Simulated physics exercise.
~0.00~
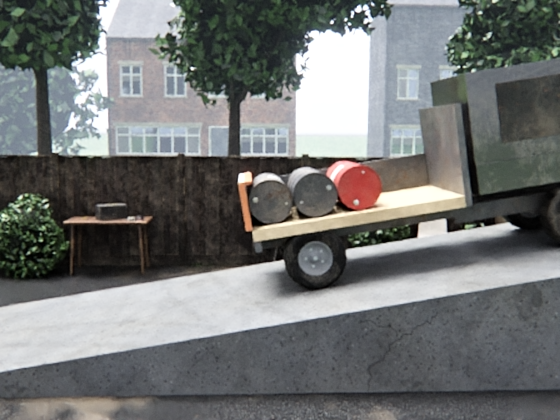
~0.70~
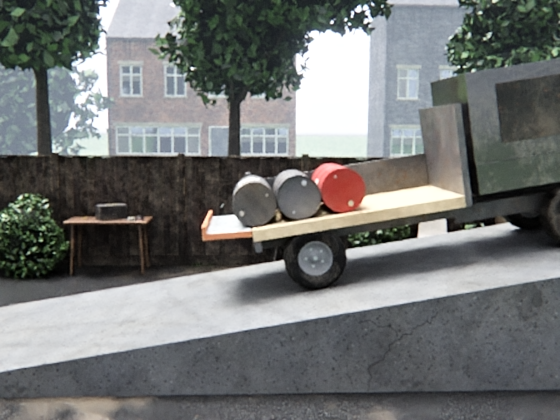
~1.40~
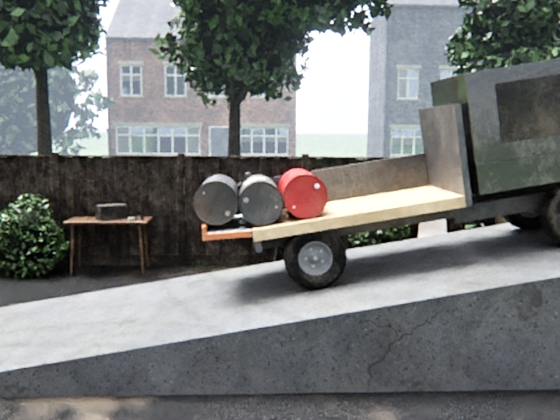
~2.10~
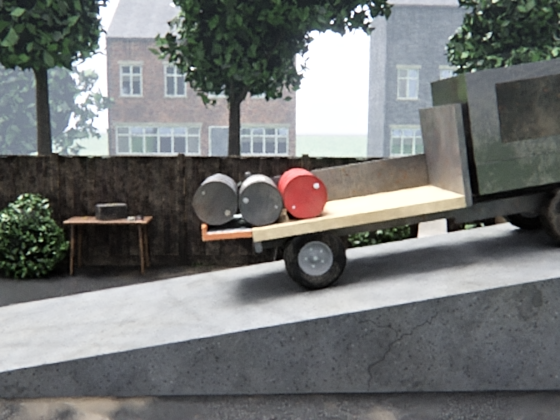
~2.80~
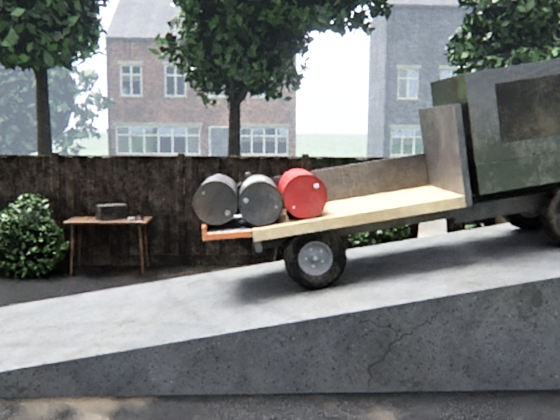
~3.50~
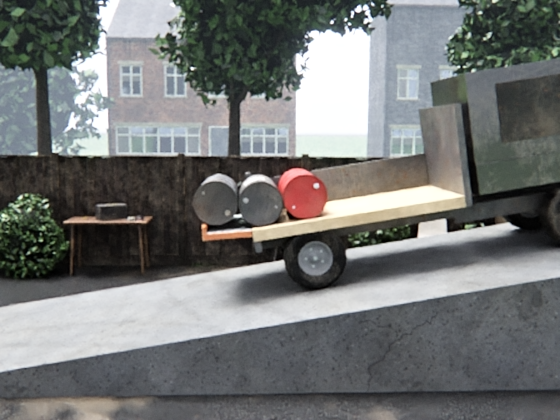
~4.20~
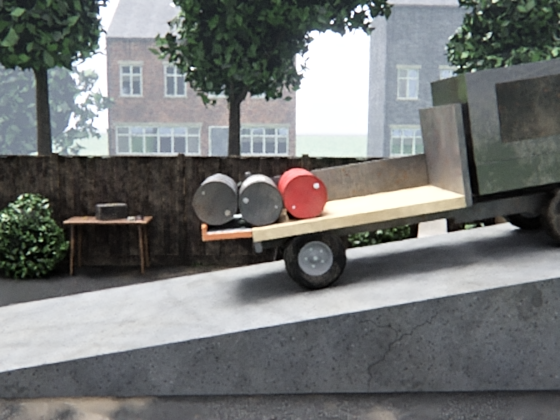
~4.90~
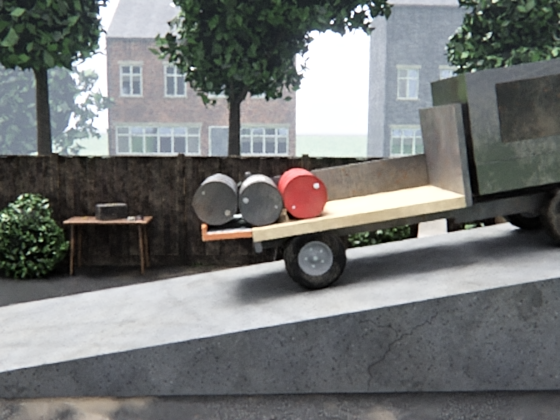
A pick-up stood on a slope with two dark drums and a red one in its bed when the tailgate swung down. The drums rolled left until the front one stopped at the gate's outer edge, and all three stayed aboard, the red one still in the bed.
